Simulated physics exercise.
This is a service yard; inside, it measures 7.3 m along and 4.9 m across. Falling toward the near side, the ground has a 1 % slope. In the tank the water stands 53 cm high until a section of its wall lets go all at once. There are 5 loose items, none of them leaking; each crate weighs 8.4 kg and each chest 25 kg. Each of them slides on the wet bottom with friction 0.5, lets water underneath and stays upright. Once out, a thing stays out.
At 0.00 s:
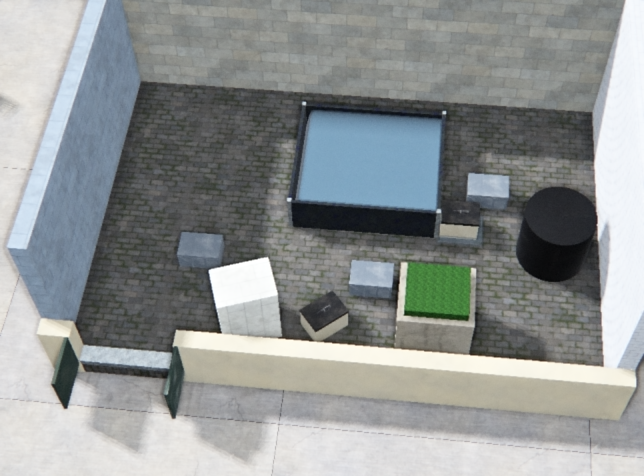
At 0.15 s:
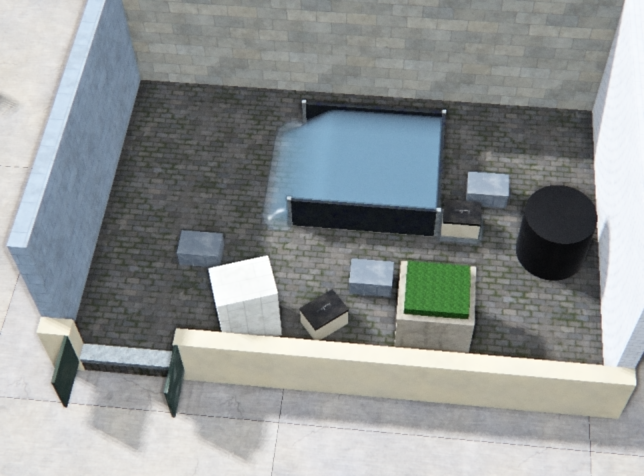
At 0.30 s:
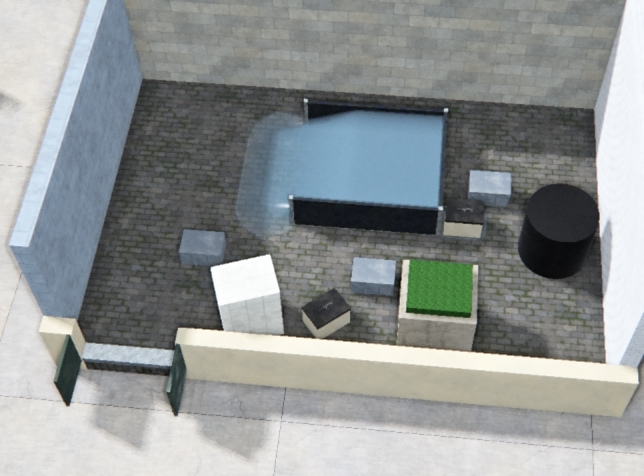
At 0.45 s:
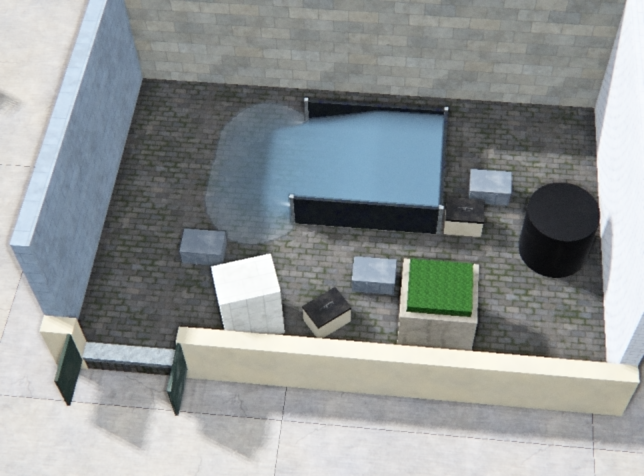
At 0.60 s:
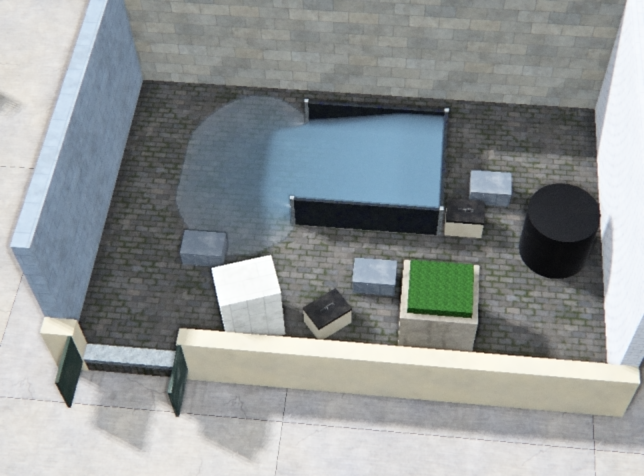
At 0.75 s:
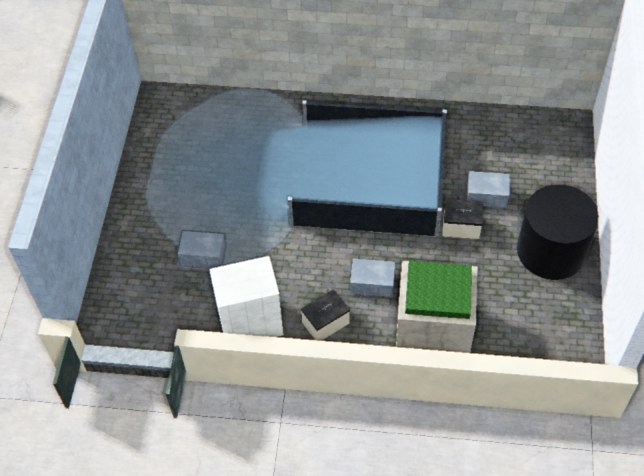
Water pouring out of the open left side of a raised pool, spreading leftward across a walled paved yard past scattered boxes.
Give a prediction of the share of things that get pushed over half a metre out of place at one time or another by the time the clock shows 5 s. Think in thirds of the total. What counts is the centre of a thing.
I predict short of one in three.
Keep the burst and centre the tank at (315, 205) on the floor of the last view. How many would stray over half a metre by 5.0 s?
That would give 1.
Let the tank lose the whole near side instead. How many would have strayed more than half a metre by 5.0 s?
In that case the number is 3.
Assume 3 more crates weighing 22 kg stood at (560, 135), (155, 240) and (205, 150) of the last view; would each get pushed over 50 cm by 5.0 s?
Result, one by one: Not exceeded, exceeded and exceeded.
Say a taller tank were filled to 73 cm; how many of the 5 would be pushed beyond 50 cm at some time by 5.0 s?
Result: 1.
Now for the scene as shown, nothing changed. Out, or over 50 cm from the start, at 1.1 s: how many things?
The number comes to 0.
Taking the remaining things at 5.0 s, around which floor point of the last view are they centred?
They average out to somewhere around (414, 256).
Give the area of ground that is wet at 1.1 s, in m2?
Wet area: Approx. 13 m2.
After 1.1 s 0 of 5 are over 50 cm from their spots; 0 afloat.
After 2.2 s 1 of 5 are over 50 cm from their spots; 0 afloat.
After 3.5 s 1 of 5 are over 50 cm from their spots; 0 afloat.
After 5.0 s 1 of 5 are over 50 cm from their spots, and 1 have been at some point; 0 afloat.
